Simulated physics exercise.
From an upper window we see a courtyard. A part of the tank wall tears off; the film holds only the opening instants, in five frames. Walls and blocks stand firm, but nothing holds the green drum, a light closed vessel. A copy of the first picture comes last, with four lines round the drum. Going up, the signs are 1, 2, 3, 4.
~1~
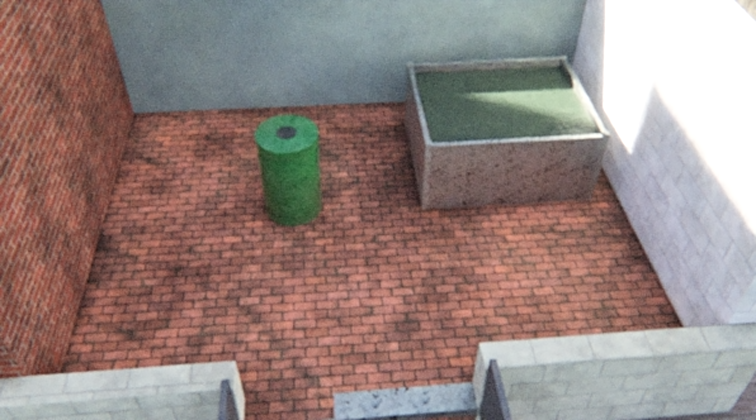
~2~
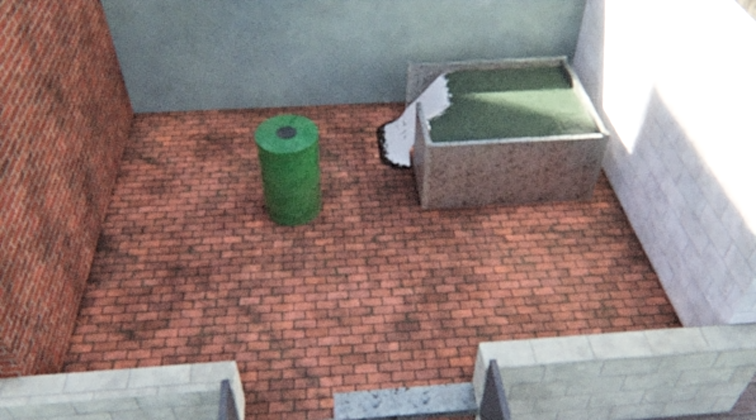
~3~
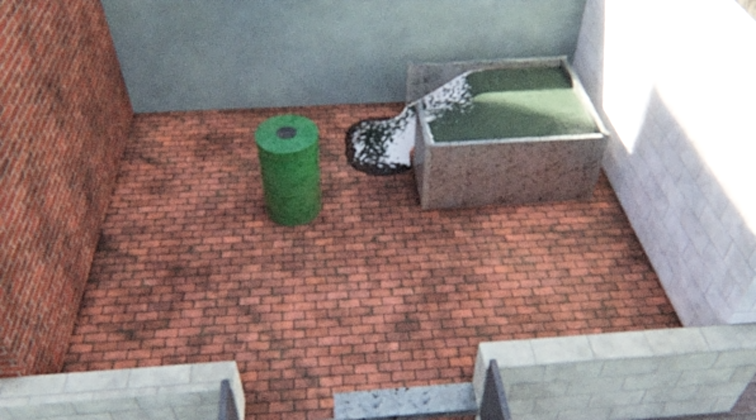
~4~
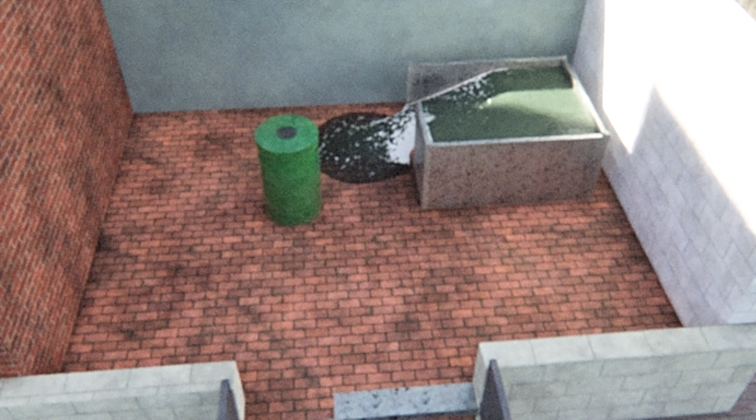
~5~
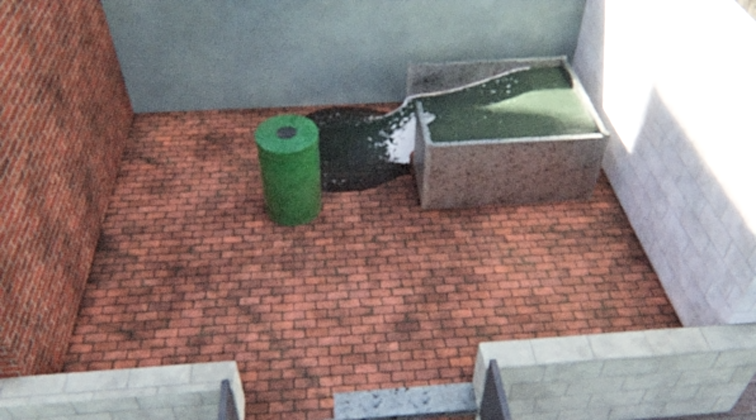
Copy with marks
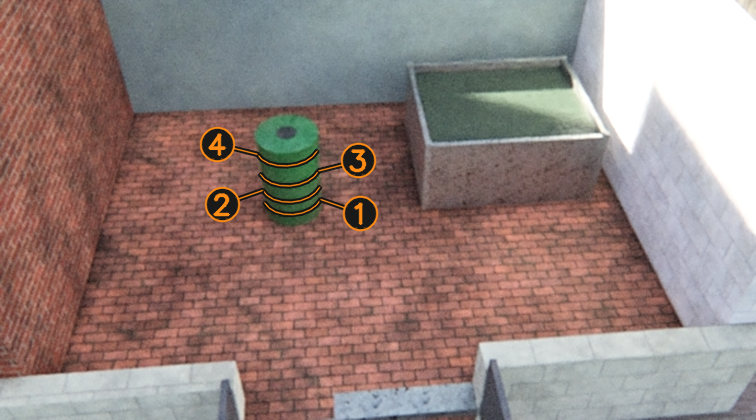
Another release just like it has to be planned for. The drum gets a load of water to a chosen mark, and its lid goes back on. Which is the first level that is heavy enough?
The answer is line 1.
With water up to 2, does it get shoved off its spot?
No.
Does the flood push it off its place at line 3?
No.
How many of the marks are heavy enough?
All of them.
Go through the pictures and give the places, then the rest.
Lid of the green drum at (286, 133); tank full, its middle at (501, 104); open gate at (359, 355), in the first frame.
In the second frame, 1 % of the ground under water, its edge towards the drum at (388, 156).
In the third frame, 3 % of the ground under water, its edge towards the drum at (353, 158).
In the fourth frame, 6 % of the ground under water, its edge towards the drum at (343, 173).
Lid of the green drum at (286, 133); 9 % of the ground under water, its edge towards the drum at (313, 178), in the fifth frame.
In orange, 1 at (292, 214); 2 at (291, 202); 3 at (289, 185); 4 at (287, 165); from the bottom up 1, 2, 3, 4.
If 1 is chosen, it shifts by a finger or two and stays.
If 2 is chosen, it does not move.
If 3 is chosen, it does not move.
If 4 is chosen, it does not move.
